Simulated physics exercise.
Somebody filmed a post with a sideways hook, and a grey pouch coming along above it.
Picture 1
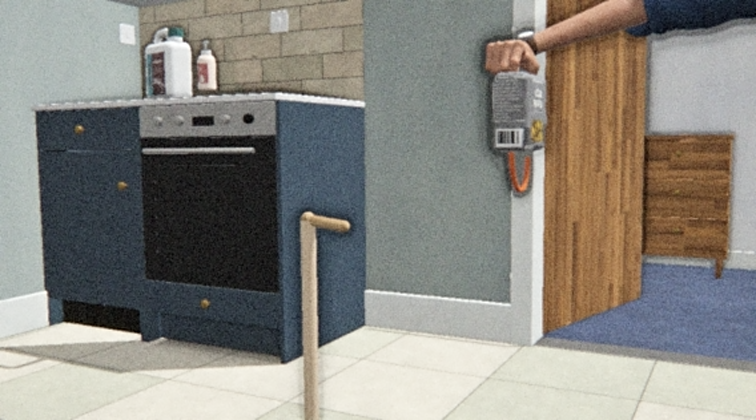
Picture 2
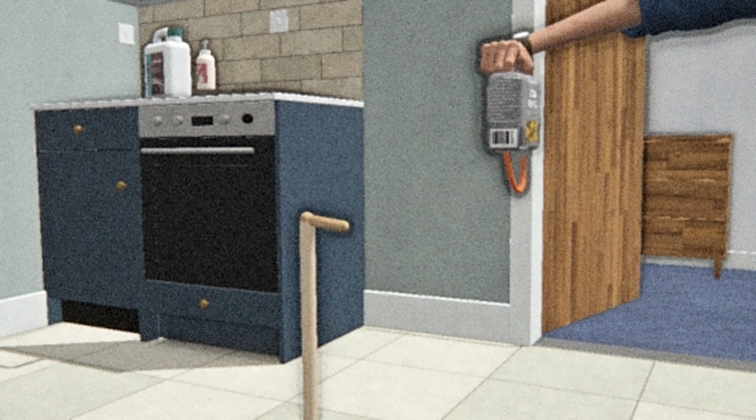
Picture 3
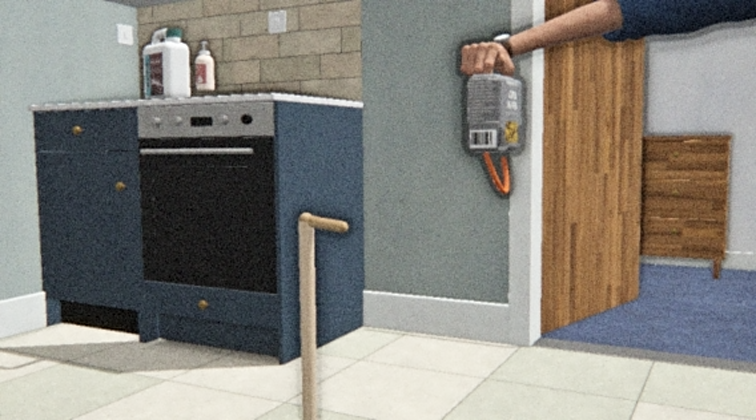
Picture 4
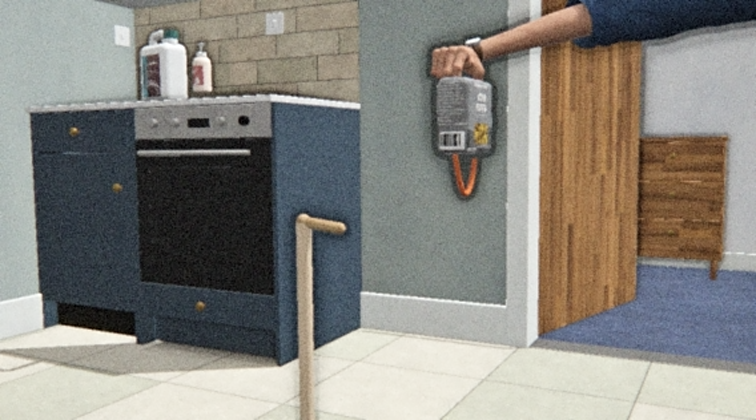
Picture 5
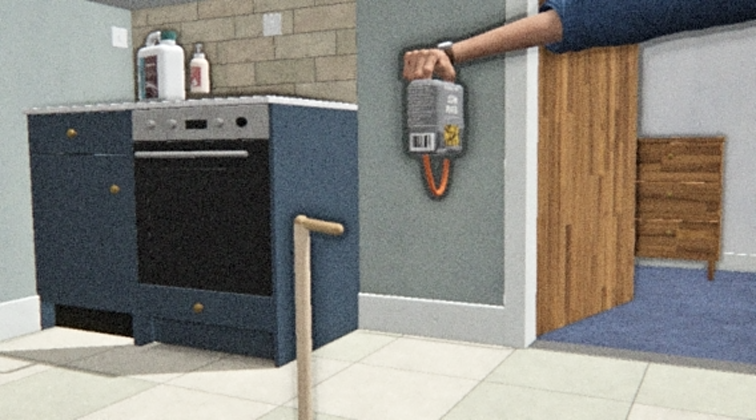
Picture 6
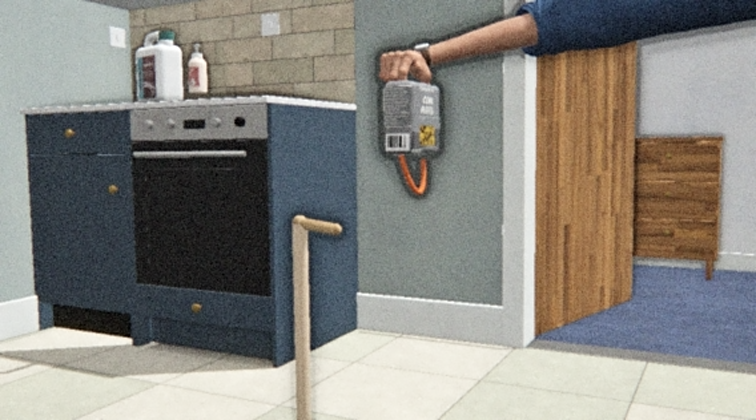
At first, a hand reaching in from the right holds a grey pouch with an orange loop beneath it, near the door frame. The arm then carries the pouch steadily left across the grey wall, until it is above and to the right of the post's sideways hook, which stays put.
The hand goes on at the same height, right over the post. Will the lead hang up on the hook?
Outcome: The grey pouch comes away clean.
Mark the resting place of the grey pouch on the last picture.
Close to (176, 127).
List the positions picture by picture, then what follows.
Grey pouch (520, 114); hook tip (344, 227), in the first frame.
Grey pouch (515, 114); bottom of the loop (519, 191), in the second frame.
Grey pouch (496, 115), in the third frame.
Grey pouch (465, 117); bottom of the loop (466, 194), in the fourth frame.
Grey pouch (436, 119), in the fifth frame.
Grey pouch (413, 120); bottom of the loop (419, 192); hook tip (336, 230); hook points towards it, loop hangs above the hook, in the sixth frame.
Then, 0.38 s past the final frame, pouch nearing the post near (355, 121).
Then, 1.02 s past the final frame, pouch over the post near (268, 124).
Then, 1.64 s past the final frame, pouch past the post near (193, 126).
When it is over, pouch past the post near (176, 127). The grey pouch passes clear.
